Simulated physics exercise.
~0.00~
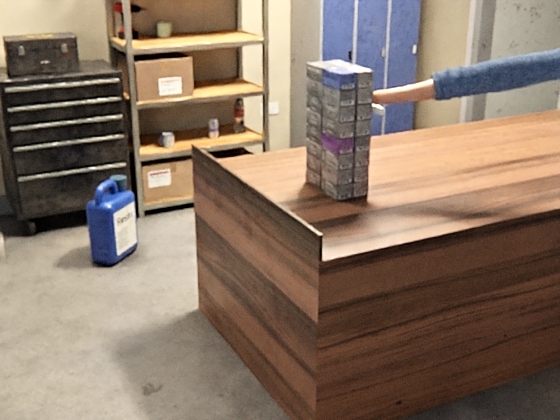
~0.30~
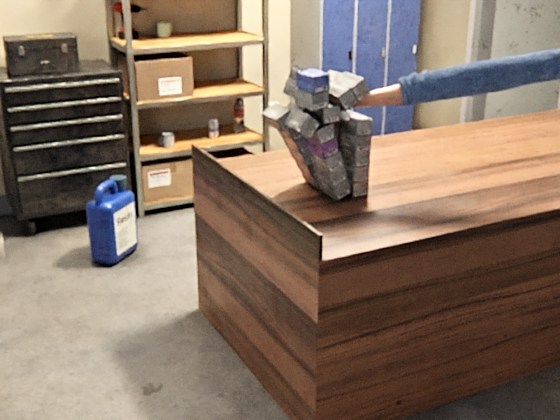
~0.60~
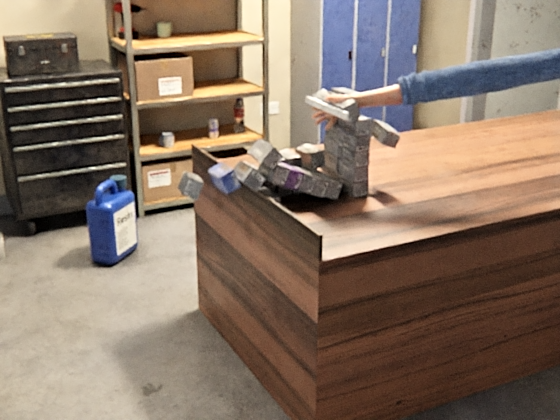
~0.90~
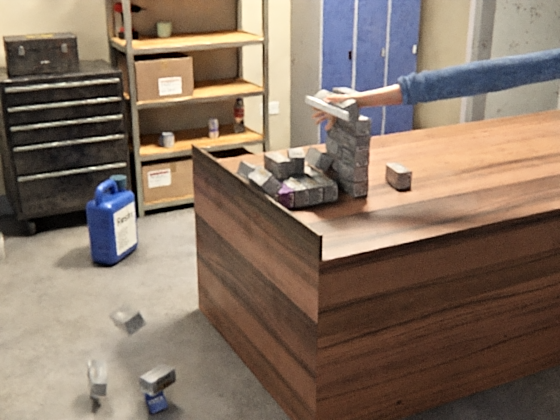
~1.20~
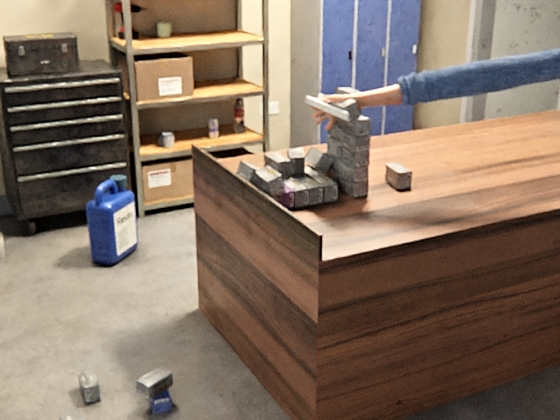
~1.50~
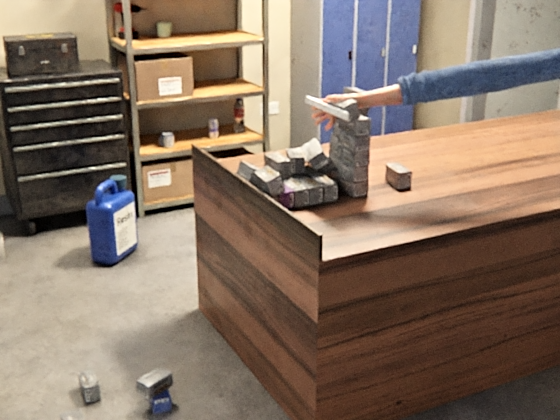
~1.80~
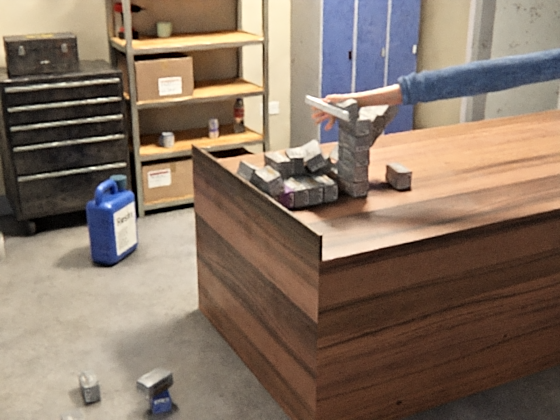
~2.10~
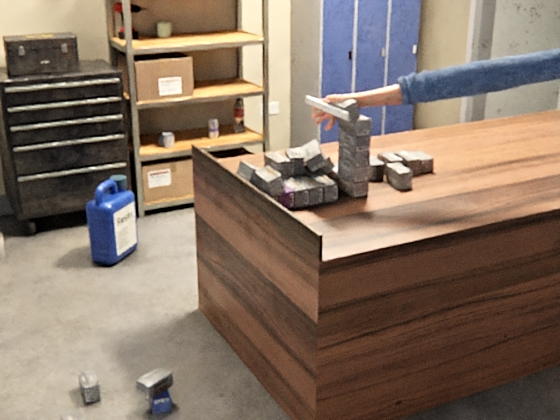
The footage shows a hand pushing a light batten leftward into a stack of small grey blocks on a wooden sideboard, toppling many against the raised edge while a few, including the blue one, drop to the floor; the batten stops, and more blocks settle behind the part still standing.
